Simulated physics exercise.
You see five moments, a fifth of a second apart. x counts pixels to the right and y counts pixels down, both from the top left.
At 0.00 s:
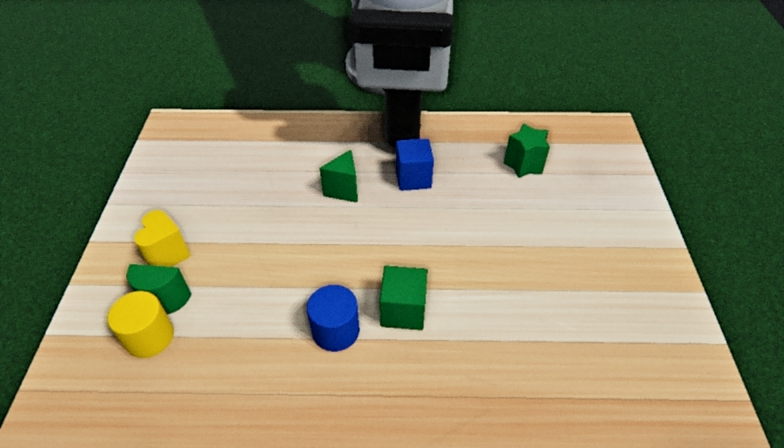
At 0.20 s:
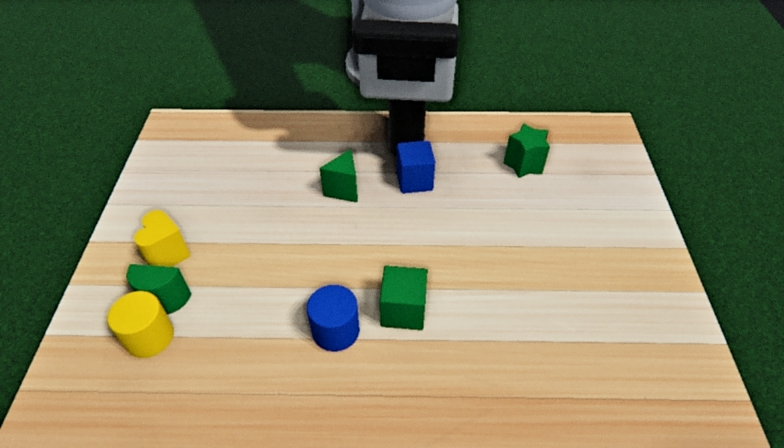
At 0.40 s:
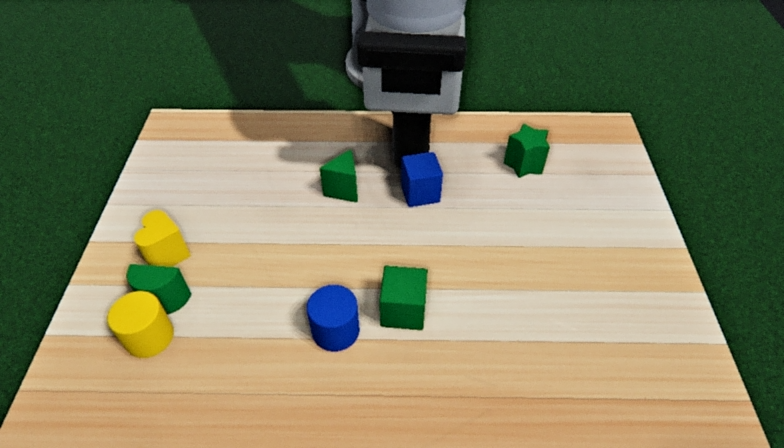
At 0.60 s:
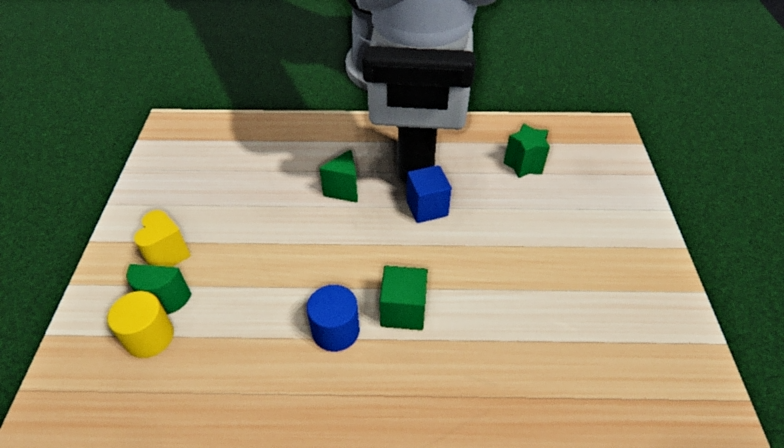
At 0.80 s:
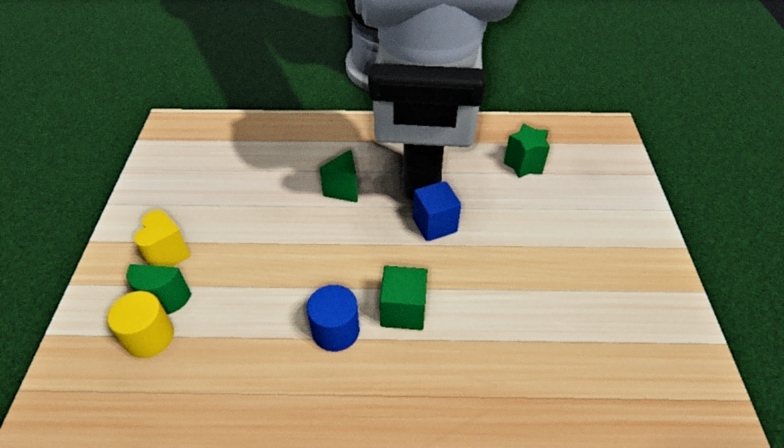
A robotic arm's dark pusher rests behind a blue cube near the far edge of a wooden board, between a green triangle and a green star. It then nudges the cube toward the viewer and slightly right, turning it a little, while the other green, yellow and blue blocks stay still.
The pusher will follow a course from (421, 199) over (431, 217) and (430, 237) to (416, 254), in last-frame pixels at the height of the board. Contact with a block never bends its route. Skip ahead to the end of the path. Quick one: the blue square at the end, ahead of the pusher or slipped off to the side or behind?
When the path is over, you would find the blue square off to the side or behind the pusher.
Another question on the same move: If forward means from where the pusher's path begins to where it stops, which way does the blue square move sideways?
It gets pushed left.
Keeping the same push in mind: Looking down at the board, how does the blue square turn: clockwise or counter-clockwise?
It twists against the clock when seen from above.
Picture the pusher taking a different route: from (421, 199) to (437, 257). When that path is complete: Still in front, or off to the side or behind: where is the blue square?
That block remains ahead.
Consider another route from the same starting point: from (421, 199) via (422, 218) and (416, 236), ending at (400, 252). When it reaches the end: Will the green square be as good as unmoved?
It seems so.
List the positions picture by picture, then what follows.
Pusher's lower end (403, 139); green square (404, 284); blue square (415, 150), in the first picture.
Pusher (406, 149); blue square (416, 152), in the second picture.
Pusher (411, 161); blue square (422, 165), in the third picture.
Pusher (416, 175); blue square (429, 179), in the fourth picture.
Pusher (422, 191); green square (404, 284); blue square (438, 196), in the fifth picture.
On the path given first. Halfway along, pusher (433, 218); blue square (453, 226).
At the end, pusher (417, 246); green square still; blue square (456, 242), turned 30° anticlockwise.
